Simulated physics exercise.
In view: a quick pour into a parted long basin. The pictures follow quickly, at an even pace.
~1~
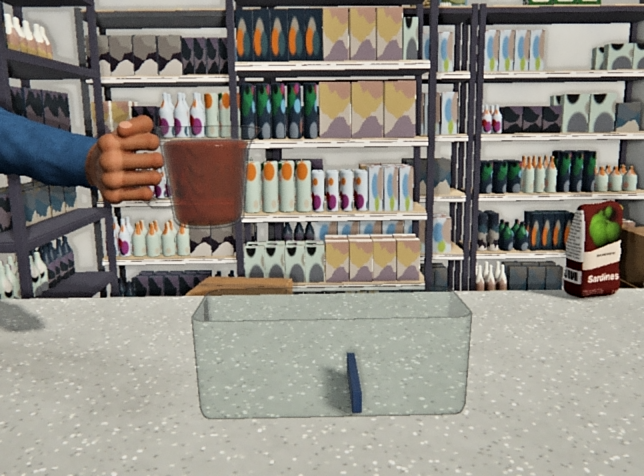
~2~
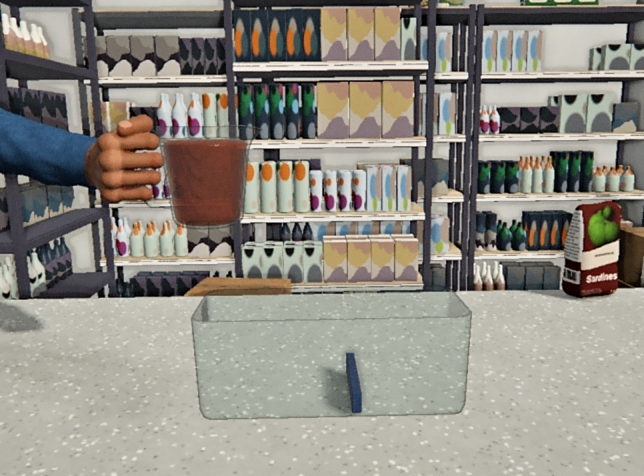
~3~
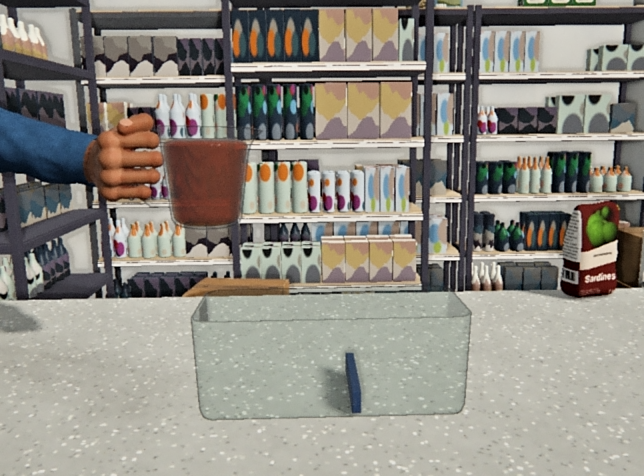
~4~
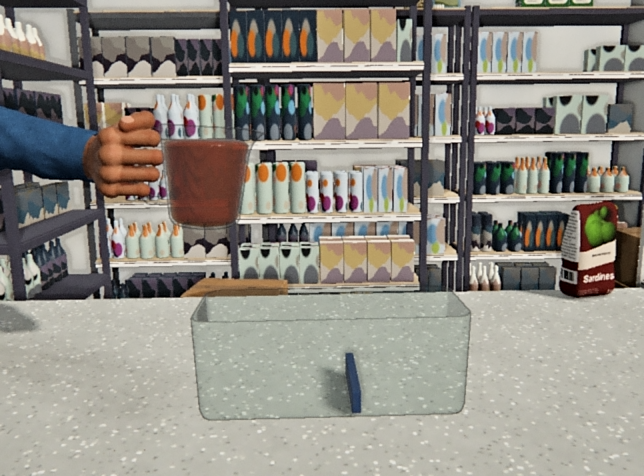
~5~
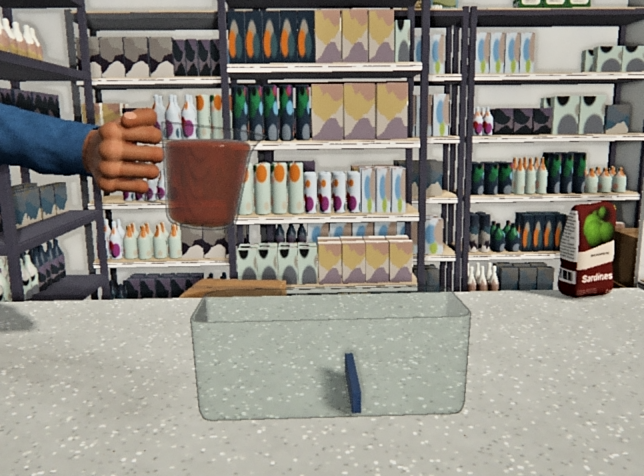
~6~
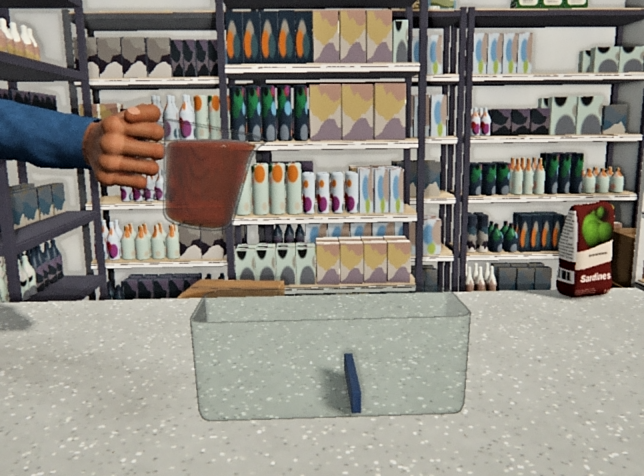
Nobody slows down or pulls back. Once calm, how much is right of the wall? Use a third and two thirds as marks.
The share right of the wall is under a third.
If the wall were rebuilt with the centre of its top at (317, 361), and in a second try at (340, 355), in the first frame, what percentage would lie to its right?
About 85 and 30 per cent.
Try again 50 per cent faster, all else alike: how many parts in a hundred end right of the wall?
About 15 per cent.
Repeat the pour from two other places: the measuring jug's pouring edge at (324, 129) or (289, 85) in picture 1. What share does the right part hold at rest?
First some 80, then 70 per cent.
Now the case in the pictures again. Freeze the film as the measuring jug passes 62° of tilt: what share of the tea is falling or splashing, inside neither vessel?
Roughly 15 in a hundred.
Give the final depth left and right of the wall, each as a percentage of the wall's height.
The left part 70 per cent, the right part 30.
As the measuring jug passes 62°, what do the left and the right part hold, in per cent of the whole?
Left: 5 %. Right: 0 %.
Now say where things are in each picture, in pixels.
In the first picture, tilt 0°; pouring edge (262, 127); surface from (165, 142) to (249, 141); the long basin's rim runs from (200, 306) to (461, 301); the wall's top is at (353, 372).
In the second picture, tilt 0°; pouring edge (262, 128); surface from (165, 143) to (249, 141).
In the third picture, tilt 2°; pouring edge (263, 130); surface from (165, 142) to (249, 142).
In the fourth picture, tilt 4°; pouring edge (265, 132); surface from (166, 142) to (250, 143).
In the fifth picture, tilt 7°; pouring edge (267, 135); surface from (168, 142) to (252, 143).
In the sixth picture, tilt 11°; pouring edge (269, 140); surface from (169, 143) to (257, 144).
A moment on, the measuring jug is tipped part way and 79 per cent is still to pour, 3 is left of the wall and 0 right of it.
Next, the measuring jug is tipped on its side and 31 per cent is still to pour, 37 is left of the wall and 9 right of it.
Then the measuring jug is tipped on its side and 5 per cent is still to pour, 76 is left of the wall and 11 right of it.
Later the measuring jug is tipped on its side and 0 per cent is still to pour, 78 is left of the wall and 18 right of it.
At rest 78 per cent lies left of the wall, 19 right of it and 3 outside.
